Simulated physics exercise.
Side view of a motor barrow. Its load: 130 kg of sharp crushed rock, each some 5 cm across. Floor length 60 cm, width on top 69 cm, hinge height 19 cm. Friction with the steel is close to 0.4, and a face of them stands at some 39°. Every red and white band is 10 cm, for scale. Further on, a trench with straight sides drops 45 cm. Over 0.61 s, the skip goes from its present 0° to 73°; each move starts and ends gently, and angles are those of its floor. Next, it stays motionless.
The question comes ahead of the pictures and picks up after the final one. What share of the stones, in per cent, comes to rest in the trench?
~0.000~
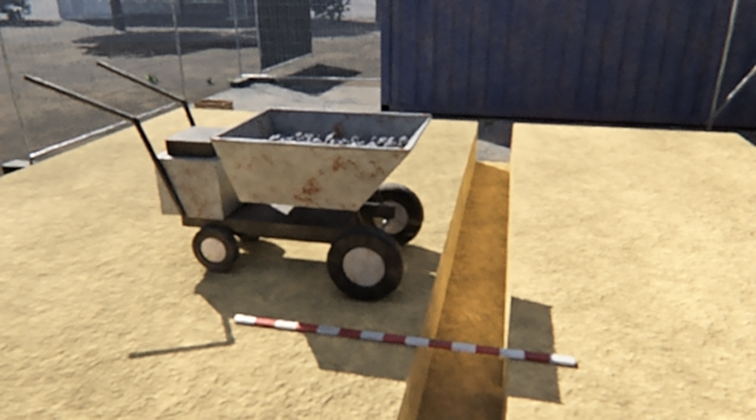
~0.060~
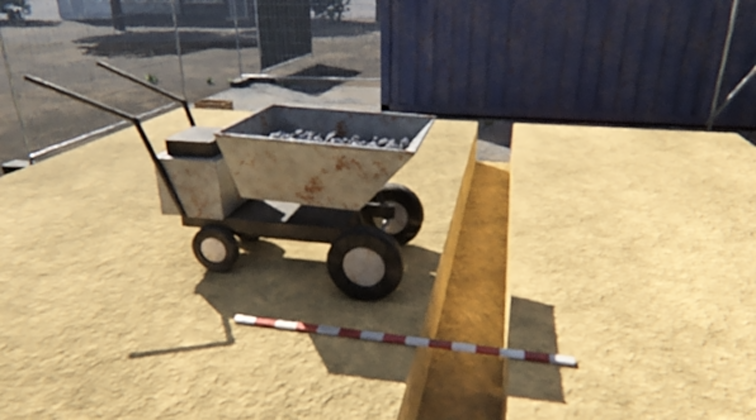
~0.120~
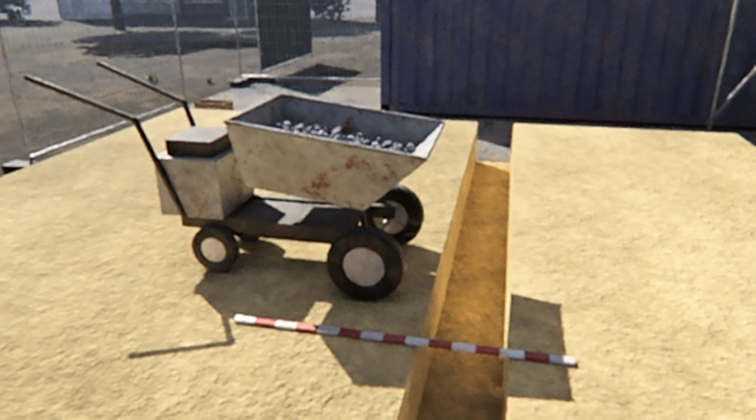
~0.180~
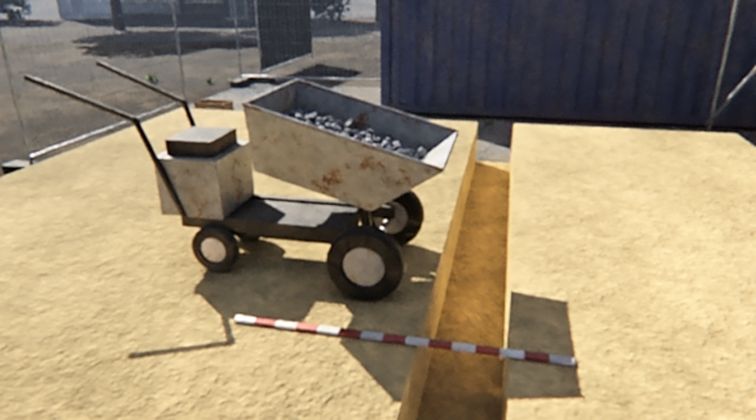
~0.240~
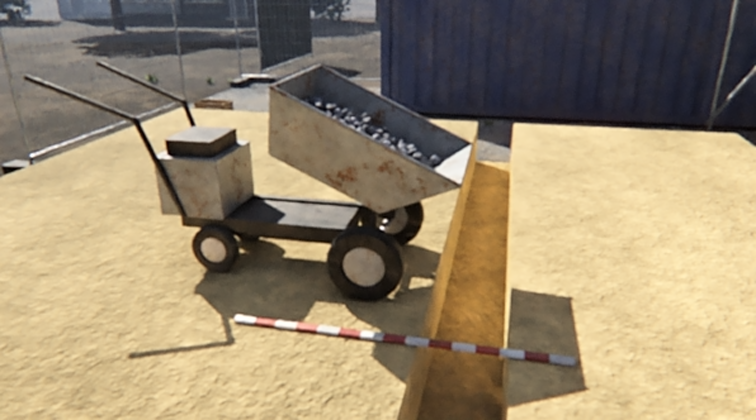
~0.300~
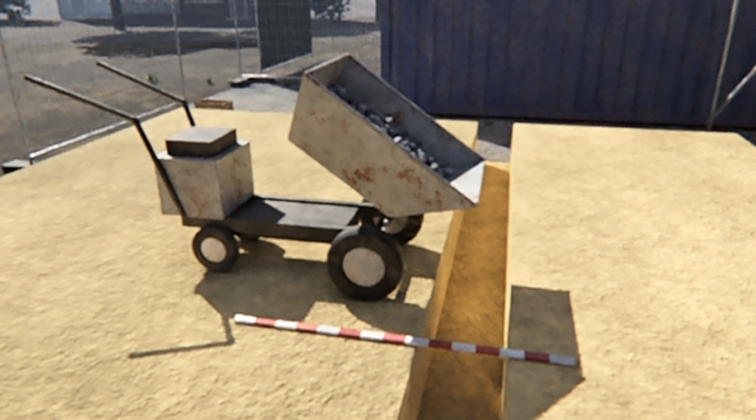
About 23 per cent of the stones finish in the trench.
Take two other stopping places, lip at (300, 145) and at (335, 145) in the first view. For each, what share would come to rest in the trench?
I'd expect close to 75 per cent at the first and 90 per cent at the second.
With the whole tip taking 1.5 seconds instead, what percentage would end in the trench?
I'd put it at some 30 in a hundred.
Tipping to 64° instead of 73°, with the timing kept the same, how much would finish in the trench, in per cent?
The trench would hold about 15% of it.
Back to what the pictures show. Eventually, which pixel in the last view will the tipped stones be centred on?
(556, 284).
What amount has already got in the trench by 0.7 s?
Close to 0 per cent at that time.
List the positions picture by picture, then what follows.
In the first picture, the skip is at 0°, its lip at (410, 151); the top of the load is at (322, 141).
In the second picture, lip at (415, 153), floor tilted 2°, highest stones at (306, 138); the stones move at 0.4 m/s on average.
In the third picture, lip at (427, 159), floor tilted 7°, highest stones at (300, 130); the stones move at 0.9 m/s on average.
In the fourth picture, lip at (443, 170), floor tilted 15°, highest stones at (302, 117); the stones move at 1.4 m/s on average.
In the fifth picture, lip at (461, 187), floor tilted 25°, highest stones at (312, 104); the stones move at 1.6 m/s on average.
In the sixth picture, lip at (477, 207), floor tilted 36°, highest stones at (334, 93); the stones move at 1.7 m/s on average.
After 0.5 s the floor is at 62°; 100 % in the skip; the foremost stones are at (477, 229).
After 0.7 s the floor is at 73°; 82 % in the skip, 1 % in the trench, 16 % past the trench; the foremost stones are at (558, 284).
After 1.1 s the floor is at 73°; 17 % in the skip, 7 % in the trench, 75 % past the trench; the foremost stones are at (753, 310).
After 3.0 s the floor is at 73°; 2 % in the skip, 23 % in the trench, 74 % past the trench; the foremost stones are past the picture's edge.
